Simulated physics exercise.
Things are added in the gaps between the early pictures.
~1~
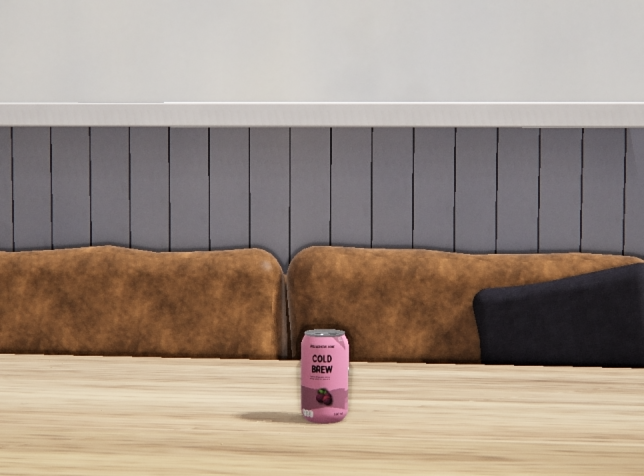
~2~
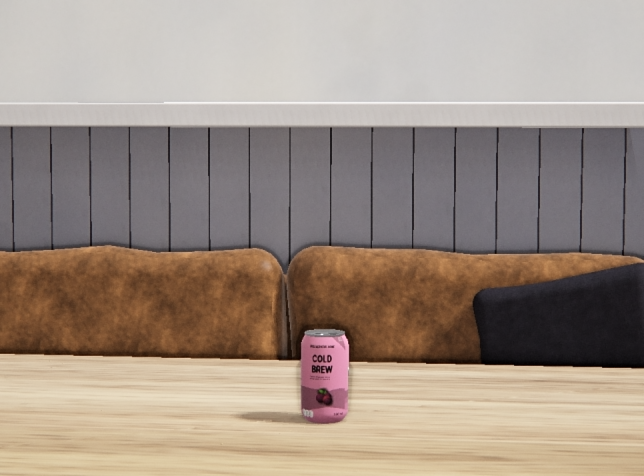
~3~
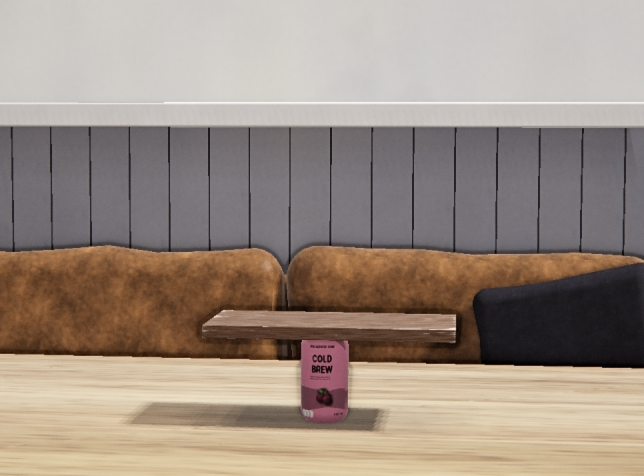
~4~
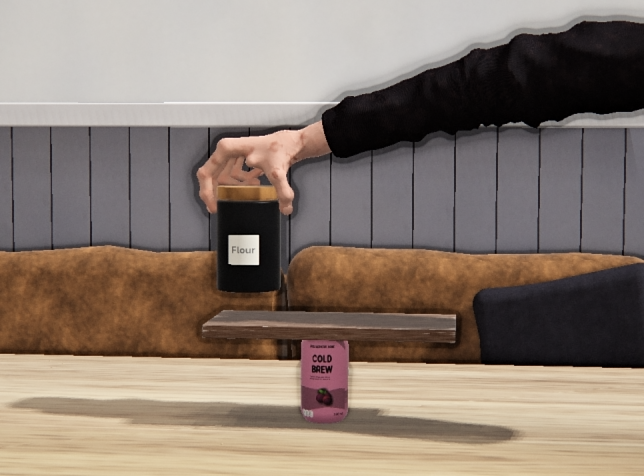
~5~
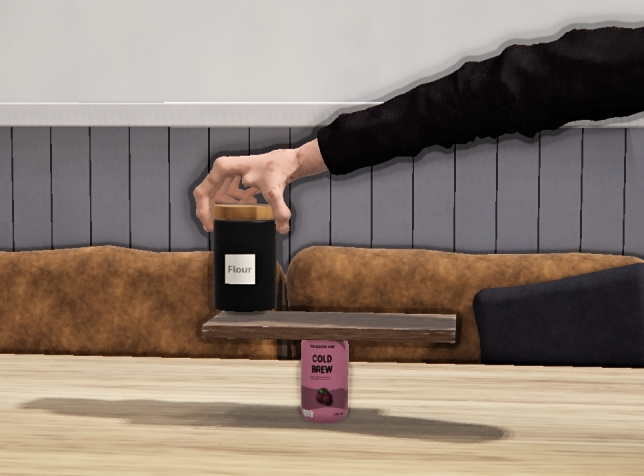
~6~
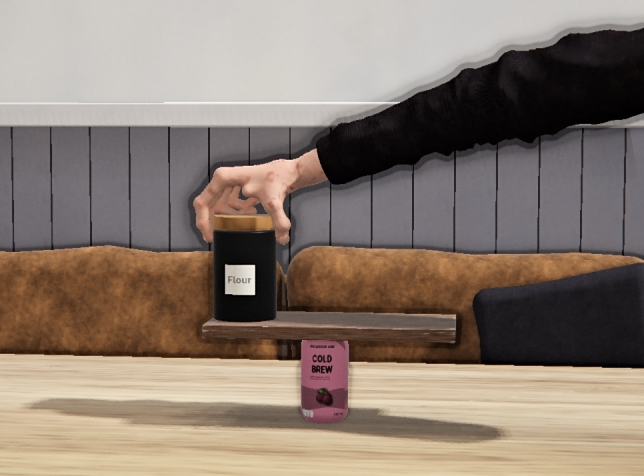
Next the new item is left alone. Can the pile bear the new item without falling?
No, it falls.
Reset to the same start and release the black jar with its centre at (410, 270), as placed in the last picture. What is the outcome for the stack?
Result: The stack tips over.
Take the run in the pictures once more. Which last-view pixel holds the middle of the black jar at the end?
At about (118, 388).
Then, 0.40 s after the last picture, black jar now fallen; brown board tipped 55° from how it was.
Then, 0.50 s after the last picture, brown board tipped 53° from how it was.
Then, 0.70 s after the last picture, brown board now fallen; pink can slid about its own width.
At rest, fallen, black jar and brown board; moved from the start, pink can. Seen from the same camera at the end, black jar near (118, 388). The stack comes apart.
